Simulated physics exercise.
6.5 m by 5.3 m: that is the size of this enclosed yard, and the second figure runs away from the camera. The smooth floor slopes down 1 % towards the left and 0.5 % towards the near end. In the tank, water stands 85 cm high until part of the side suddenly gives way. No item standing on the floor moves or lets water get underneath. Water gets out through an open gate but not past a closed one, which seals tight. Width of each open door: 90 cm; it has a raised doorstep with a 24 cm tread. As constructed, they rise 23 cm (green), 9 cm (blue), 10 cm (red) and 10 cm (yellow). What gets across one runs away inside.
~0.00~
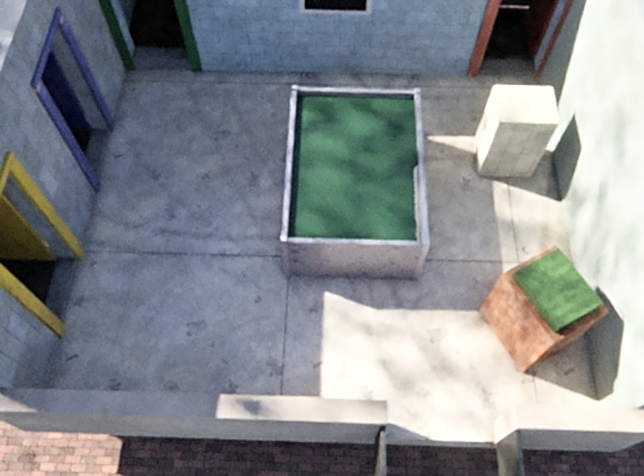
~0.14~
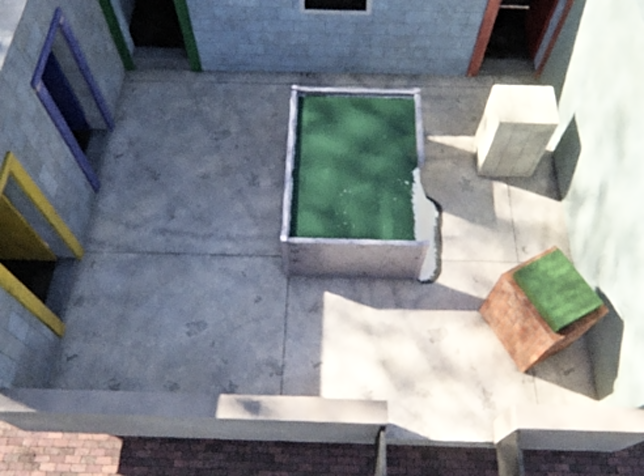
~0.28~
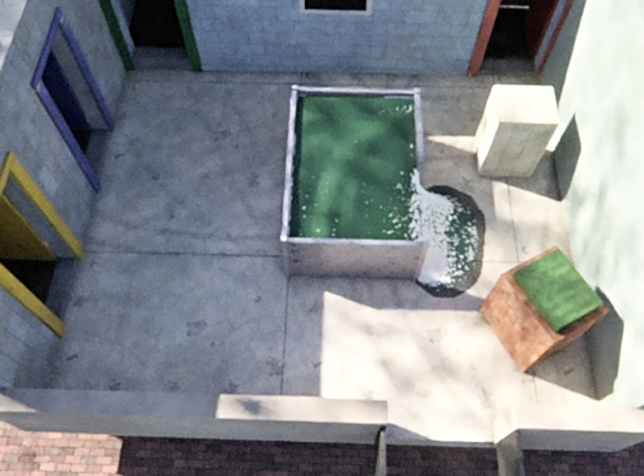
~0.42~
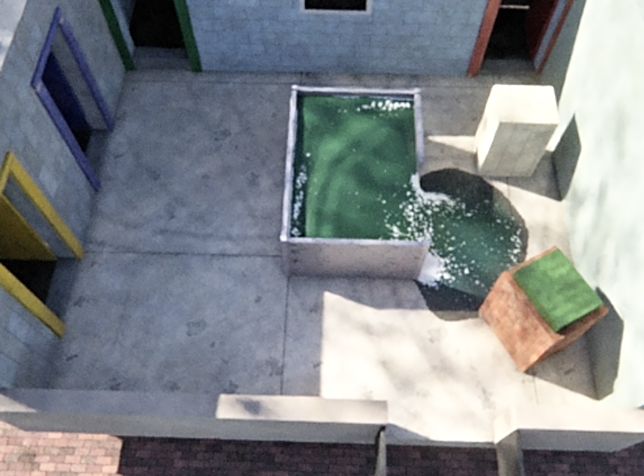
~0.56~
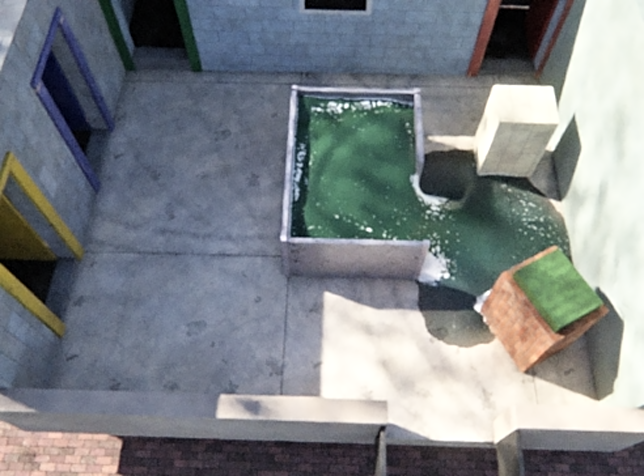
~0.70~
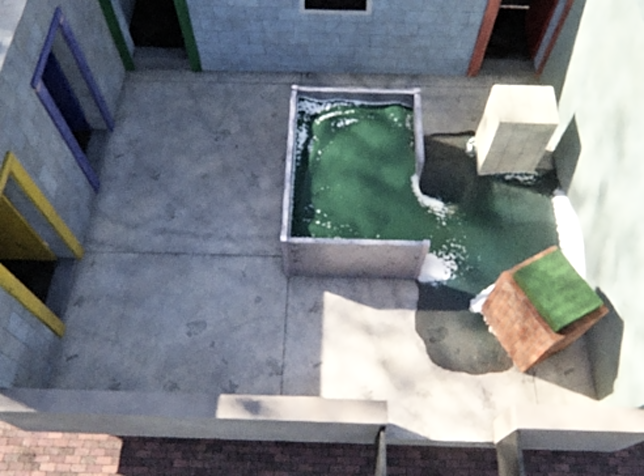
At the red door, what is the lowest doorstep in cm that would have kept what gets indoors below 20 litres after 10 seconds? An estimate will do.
Somewhere near 28 cm.
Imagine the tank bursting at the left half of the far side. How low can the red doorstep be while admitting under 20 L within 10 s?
Some 16 centimetres.
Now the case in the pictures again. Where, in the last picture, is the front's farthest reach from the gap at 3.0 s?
Lab note: Front tip approx. at (539, 79).
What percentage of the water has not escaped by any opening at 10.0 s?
About 76 in every hundred.
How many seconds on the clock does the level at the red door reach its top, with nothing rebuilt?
Roughly at 3.2 s.
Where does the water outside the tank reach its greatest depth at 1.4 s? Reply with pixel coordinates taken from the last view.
Around pixel (571, 255).
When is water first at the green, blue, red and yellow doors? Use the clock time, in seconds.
Door green: 5.0 seconds; door blue: 6.0 seconds; door red: 1.6 seconds; door yellow: 5.0 seconds.
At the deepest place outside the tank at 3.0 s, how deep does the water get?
Up to some 36 centimetres, I'd say.
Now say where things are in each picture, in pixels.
The first frame shows the tank at (355, 164) is whole and still, 85 cm deep; the red door at (524, 25) is dry.
In the second frame, water pours out at (415, 224) and has run 0.4 m, to (437, 224); about 10 cm deep outside, 85 cm at the back.
In the third frame, water pours out at (414, 227) and has run 0.9 m, to (479, 241); about 14 cm deep outside, 84 cm at the back.
In the fourth frame, the gap is at (414, 228), the front 1.5 m out at (523, 238); the back of the tank holds 80 cm.
In the fifth frame, water pours out at (414, 228) and has run 2.1 m, to a hidden place; about 8 cm deep outside, 73 cm at the back.
In the sixth frame, the front is at (557, 175), 2.2 m from the gap at (414, 228); 4.6 m2 of floor is wet, 74 cm left at the back; the red door at (524, 25), 3.3 m from the gap, is still 1.4 m from the nearest water.
After 1.4 s water covers 25 % of the floor, deepest (57 cm) near (571, 255); it has not reached the red door.
After 3.0 s water covers 35 % of the floor, deepest (36 cm) near (578, 293); 24 cm at the red door, 123 litres in over its 10 cm doorstep.
After 10.0 s water covers 95 % of the floor, deepest (14 cm) near (113, 126); 10 cm at the red door, 304 litres in over its 10 cm doorstep.
At the red door as built, the water arrived by 1.6 s and peaked near 24 cm at 3.2 s.
Run again over the same 10 s with other heights there, 52 litres in over 22.5 cm, 11 litres over 30.5 cm. The limit of 20 litres is kept from about 28 cm up.
